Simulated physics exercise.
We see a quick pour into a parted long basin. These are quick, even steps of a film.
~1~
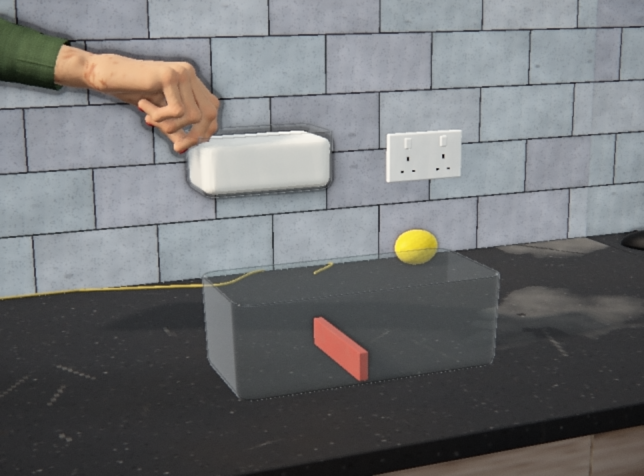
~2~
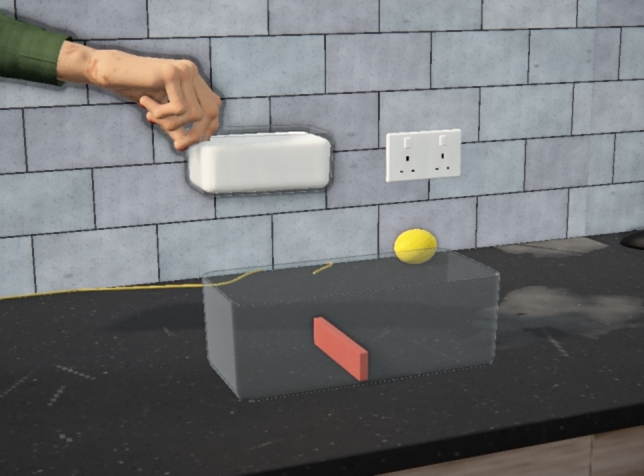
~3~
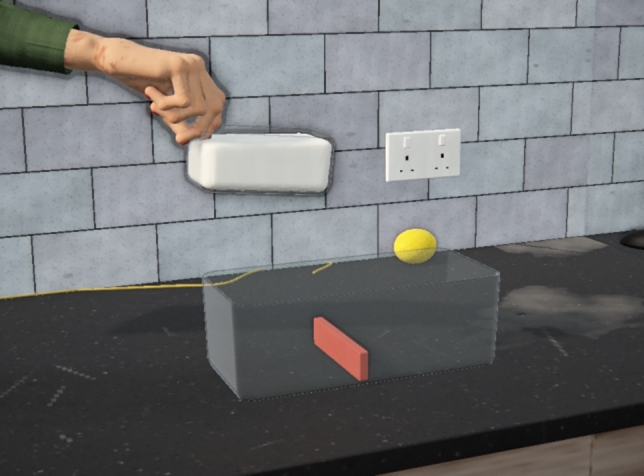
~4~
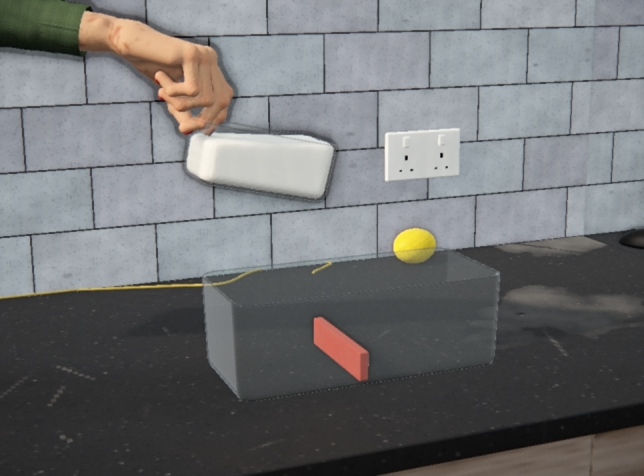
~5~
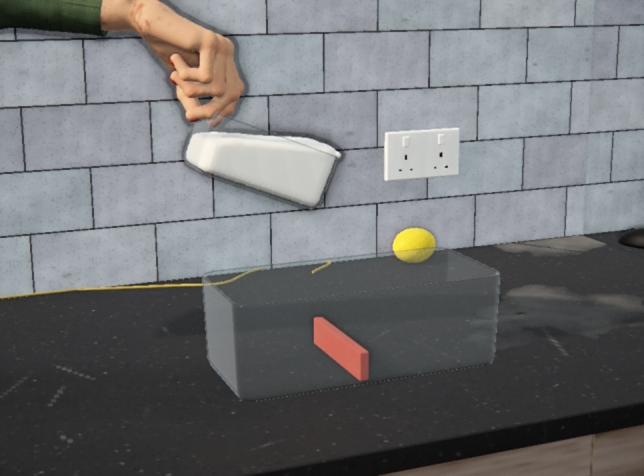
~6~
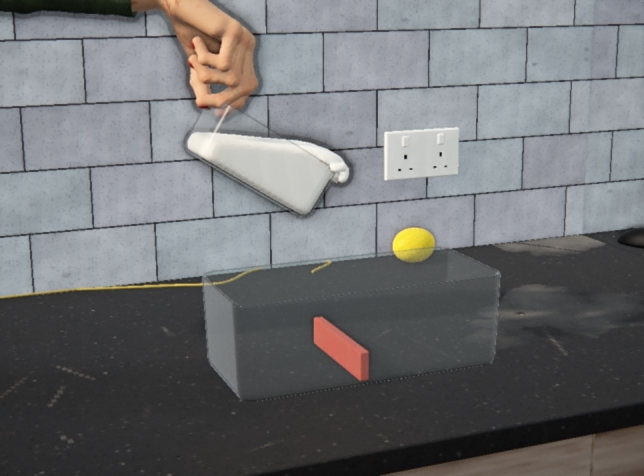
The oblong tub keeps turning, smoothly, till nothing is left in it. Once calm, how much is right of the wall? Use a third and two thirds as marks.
In the end more than two thirds is right of the wall.
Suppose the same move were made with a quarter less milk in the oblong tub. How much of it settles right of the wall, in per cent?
Roughly 70 in a hundred.
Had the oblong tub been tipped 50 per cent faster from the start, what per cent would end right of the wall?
It comes to 75 per cent or so.
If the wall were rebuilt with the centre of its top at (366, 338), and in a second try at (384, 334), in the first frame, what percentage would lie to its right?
Roughly 55 per cent, and 35 per cent.
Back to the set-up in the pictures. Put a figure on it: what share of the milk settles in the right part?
Near 75 %.
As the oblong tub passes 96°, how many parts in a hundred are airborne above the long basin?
About 40 per cent.
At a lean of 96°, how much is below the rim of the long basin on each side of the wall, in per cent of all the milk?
Left: 0 %. Right: 50 %.
A moment on, the tilt is 96° and 11 per cent is still to pour, 0 is left of the wall and 51 right of it.
Next, the tilt is 112° and 2 per cent is still to pour, 19 is left of the wall and 75 right of it.
Then the tilt is 112° and 0 per cent is still to pour, 22 is left of the wall and 75 right of it.
Later the tilt is 112° and 0 per cent is still to pour, 23 is left of the wall and 75 right of it.
At rest 23 per cent lies left of the wall, 75 right of it and 2 outside.
